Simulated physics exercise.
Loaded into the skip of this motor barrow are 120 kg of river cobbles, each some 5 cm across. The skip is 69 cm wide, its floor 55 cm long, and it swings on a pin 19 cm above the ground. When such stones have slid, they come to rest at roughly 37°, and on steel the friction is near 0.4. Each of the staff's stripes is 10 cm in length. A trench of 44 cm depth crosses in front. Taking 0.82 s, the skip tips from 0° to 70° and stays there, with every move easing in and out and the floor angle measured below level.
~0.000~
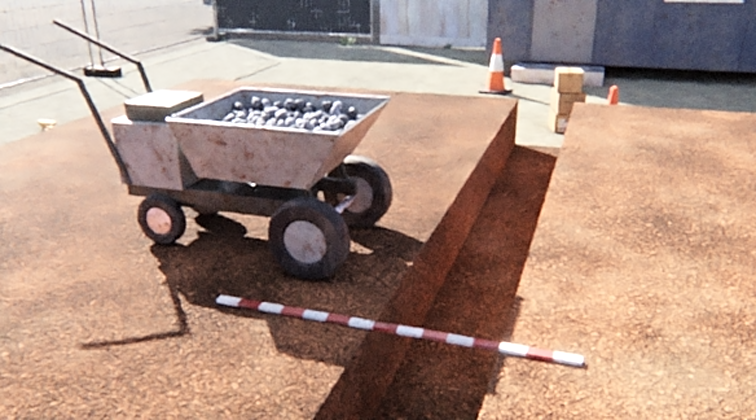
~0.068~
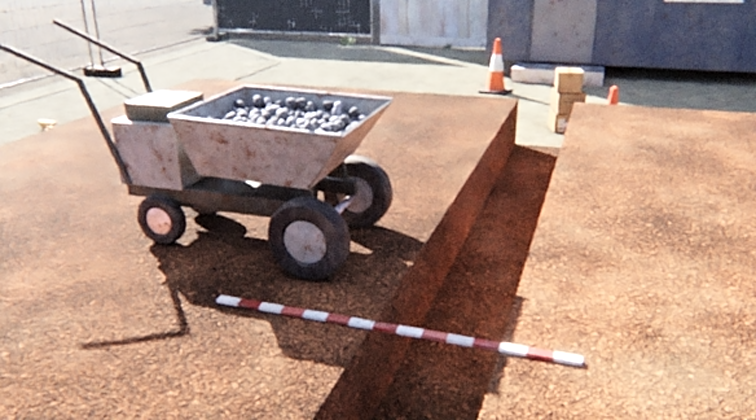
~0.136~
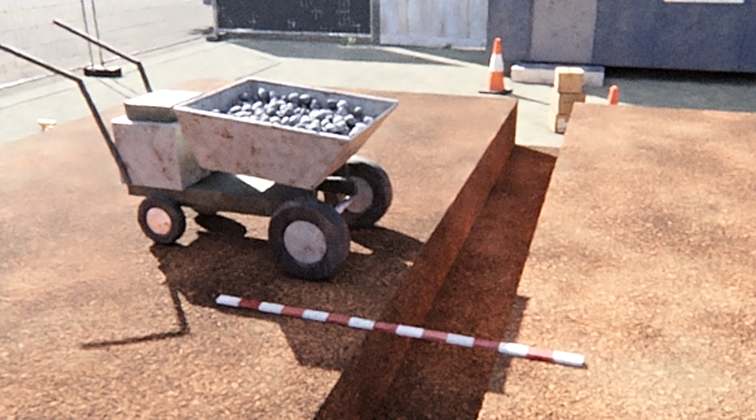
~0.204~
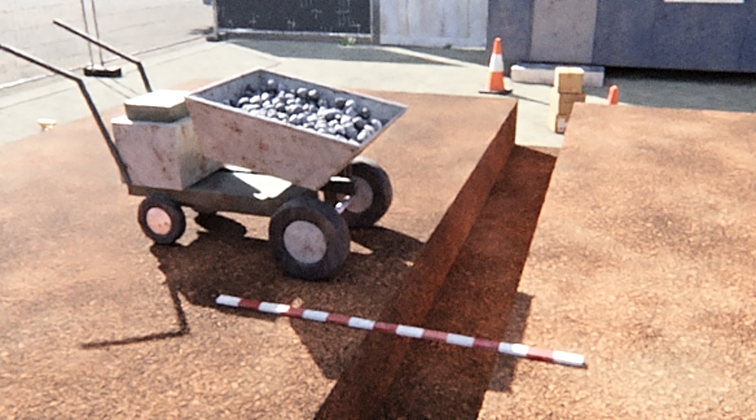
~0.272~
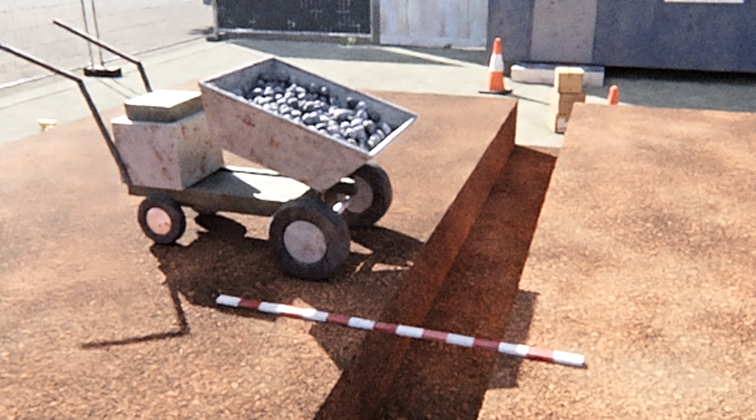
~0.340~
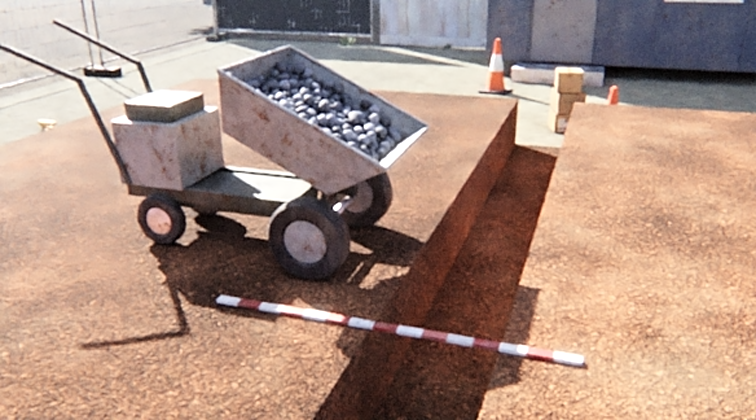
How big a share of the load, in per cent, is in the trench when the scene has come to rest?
A share of about 94 percent.
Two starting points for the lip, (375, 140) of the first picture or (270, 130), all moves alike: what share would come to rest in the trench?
It comes to about 65 and 75 in a hundred.
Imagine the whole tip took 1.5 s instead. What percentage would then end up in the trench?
Then roughly 100 percent.
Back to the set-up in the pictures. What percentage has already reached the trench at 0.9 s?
25 per cent, give or take.
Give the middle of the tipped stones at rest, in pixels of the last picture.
Look at roughly (479, 339).
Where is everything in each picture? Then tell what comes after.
In the first picture, the skip is at 0°, its lip at (338, 135); the top of the load is at (286, 106).
In the second picture, the skip is at 1°, its lip at (341, 137); the top of the load is at (287, 105); the stones move at 0.3 m/s on average.
In the third picture, lip at (349, 140), floor tilted 5°, highest stones at (269, 101); the stones move at 0.6 m/s on average.
In the fourth picture, lip at (360, 147), floor tilted 11°, highest stones at (261, 92); the stones move at 0.8 m/s on average.
In the fifth picture, lip at (372, 157), floor tilted 18°, highest stones at (272, 82); the stones move at 0.9 m/s on average.
In the sixth picture, the skip is at 26°, its lip at (386, 170); the top of the load is at (287, 73); the stones move at 1.0 m/s on average.
After 0.6 s the floor is at 60°; 100 % in the skip; the foremost stones are at (418, 200).
After 0.9 s the floor is at 70°; 75 % in the skip, 25 % in the trench; the foremost stones are at (509, 297).
After 1.3 s the floor is at 70°; 33 % in the skip, 61 % in the trench, 6 % past the trench; the foremost stones are at (605, 284).
After 3.2 s the floor is at 70°; 0 % in the skip, 94 % in the trench, 6 % past the trench; the foremost stones are at (677, 272).
